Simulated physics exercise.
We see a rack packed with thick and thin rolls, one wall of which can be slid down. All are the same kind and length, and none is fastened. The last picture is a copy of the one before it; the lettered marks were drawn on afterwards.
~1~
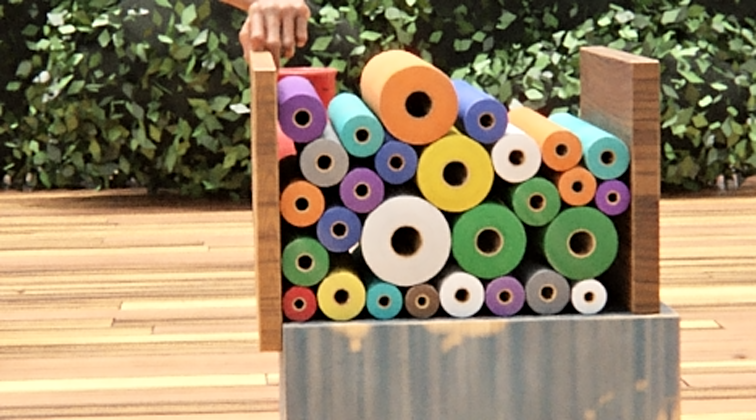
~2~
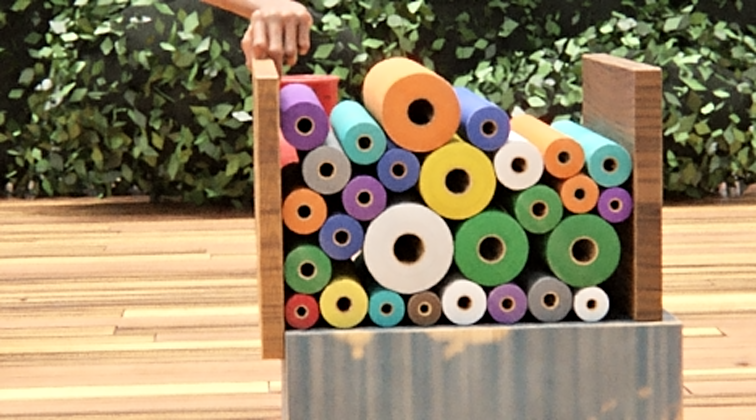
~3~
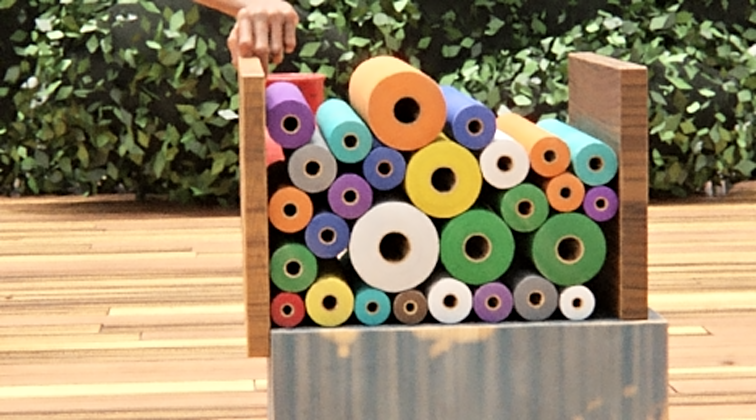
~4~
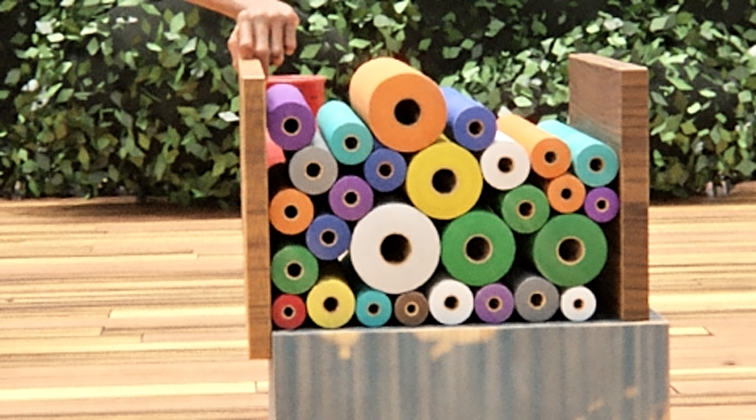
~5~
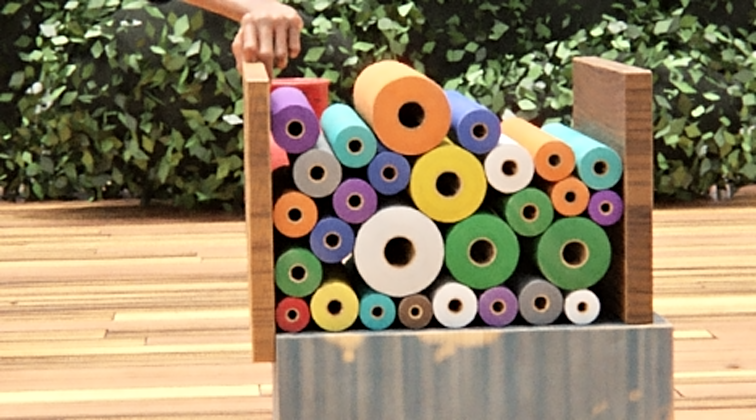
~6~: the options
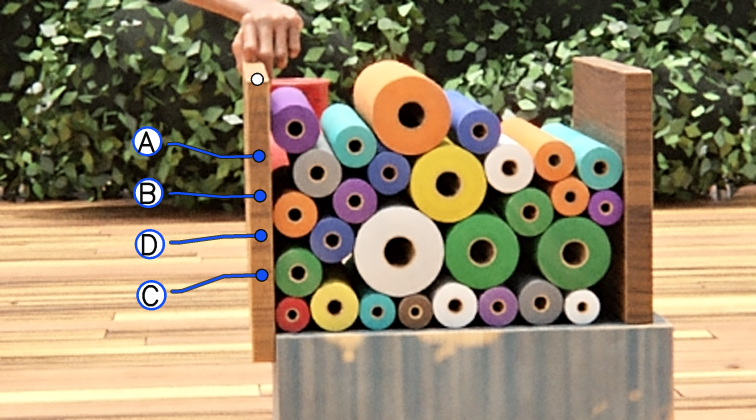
On a wooden deck, a hand grips a rack of colourful rolls that shifts slightly.
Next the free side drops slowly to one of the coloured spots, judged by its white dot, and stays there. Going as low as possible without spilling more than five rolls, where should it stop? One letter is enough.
Mark C is as low as it can go.
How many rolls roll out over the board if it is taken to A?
It comes to none.
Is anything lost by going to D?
Yes, at D.
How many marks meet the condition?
Four of the four.
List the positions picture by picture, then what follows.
In the first picture, a blue roll (340, 229); a grey roll (324, 162); a blue roll (396, 163).
In the second picture, a blue roll (398, 170); an orange roll (421, 112).
In the third picture, side board (253, 193); a red roll (287, 310).
In the fourth picture, a blue roll (329, 237).
In the fifth picture, a grey roll (317, 173); a blue roll (389, 173); an orange roll (411, 115).
On the marked copy, A at (259, 156); B at (260, 196); C at (262, 275); D at (261, 236); the white dot at (258, 79).
Taking C. A third of the way, top of the board (271, 167).
Two thirds of the way, top of the board (273, 265).
When it is over, top of the board (273, 274), four out over the board.
As for the rest, A none out over the board; B none out over the board; D one out over the board.
